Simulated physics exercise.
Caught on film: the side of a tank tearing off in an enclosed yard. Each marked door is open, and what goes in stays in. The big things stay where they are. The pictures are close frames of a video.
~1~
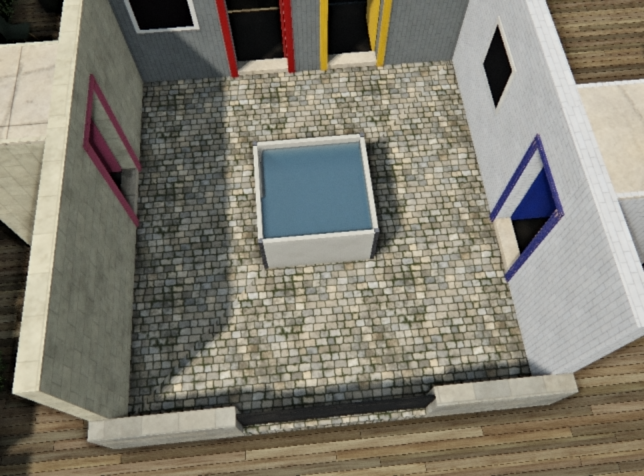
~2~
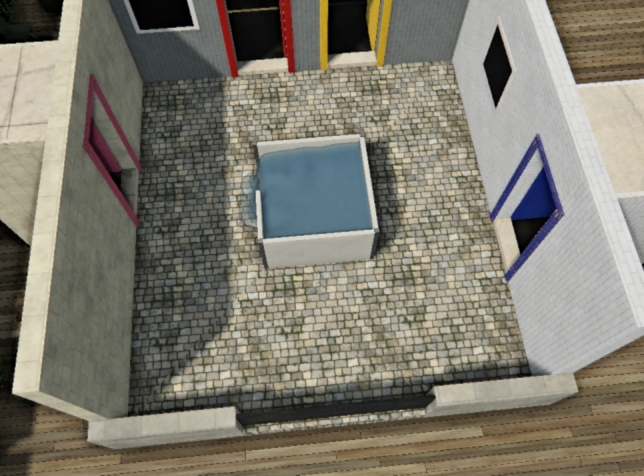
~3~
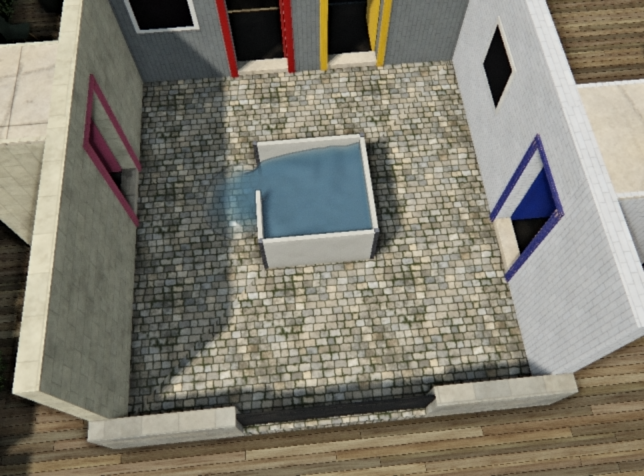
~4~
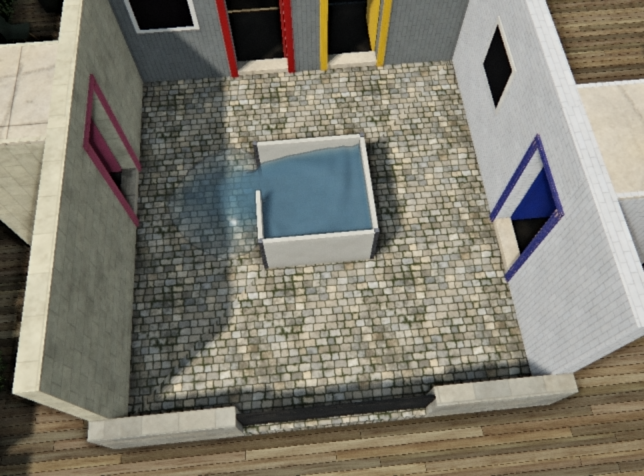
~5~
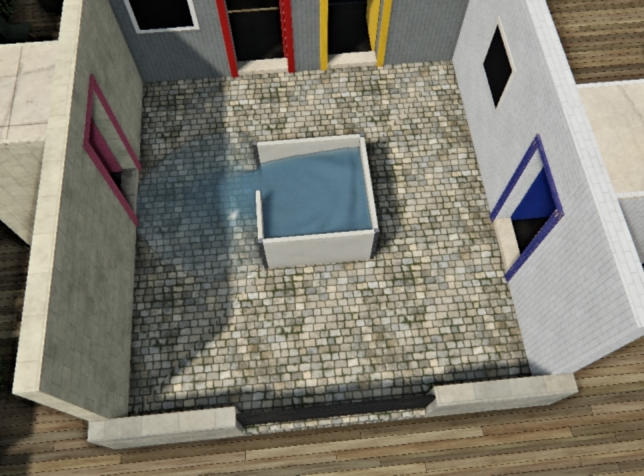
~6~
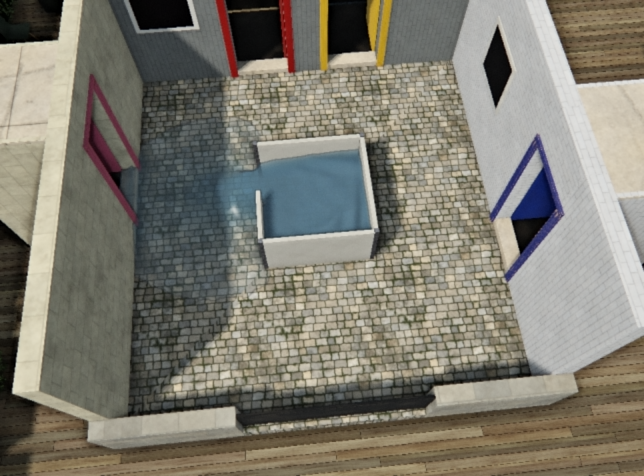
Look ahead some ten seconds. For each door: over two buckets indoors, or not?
One by one: The blue door holds within the limit; the pink door floods; the yellow door holds within the limit; the red door holds within the limit.
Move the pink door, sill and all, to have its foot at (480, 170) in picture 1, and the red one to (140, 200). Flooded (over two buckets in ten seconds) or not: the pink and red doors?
One by one: Pink door keeps below it, red door lets more in.
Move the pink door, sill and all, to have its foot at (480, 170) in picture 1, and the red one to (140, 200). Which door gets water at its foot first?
The red one.
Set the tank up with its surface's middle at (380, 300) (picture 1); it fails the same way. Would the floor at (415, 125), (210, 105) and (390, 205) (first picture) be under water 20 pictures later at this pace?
In turn: No water, flooded, dry.
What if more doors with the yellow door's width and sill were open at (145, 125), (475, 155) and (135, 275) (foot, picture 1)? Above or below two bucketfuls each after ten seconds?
In that order: Passes that mark, lets less in, is over.
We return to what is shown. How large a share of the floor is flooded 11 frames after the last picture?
Close to 30 %.
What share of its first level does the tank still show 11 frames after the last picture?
About 46 per cent.
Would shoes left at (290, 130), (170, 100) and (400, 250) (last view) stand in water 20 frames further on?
In that order: Awash, flooded, no water.
A moment on, water covers 25 % of the floor; the blue door not reached, the pink door far over two buckets in, the yellow door not reached, the red door not reached.
Next, water covers 30 % of the floor; the blue door not reached, the pink door far over two buckets in, the yellow door not reached, the red door not reached.
Then, water covers 55 % of the floor; the blue door not reached, the pink door far over two buckets in, the yellow door wet at the sill, nothing in, the red door wet at the sill, nothing in.
Later, water covers 90 % of the floor; the blue door wet at the sill, nothing in, the pink door far over two buckets in, the yellow door wet at the sill, nothing in, the red door wet at the sill, nothing in.
In the end, water covers 95 % of the floor; the blue door wet at the sill, nothing in, the pink door far over two buckets in, the yellow door wet at the sill, nothing in, the red door wet at the sill, nothing in.
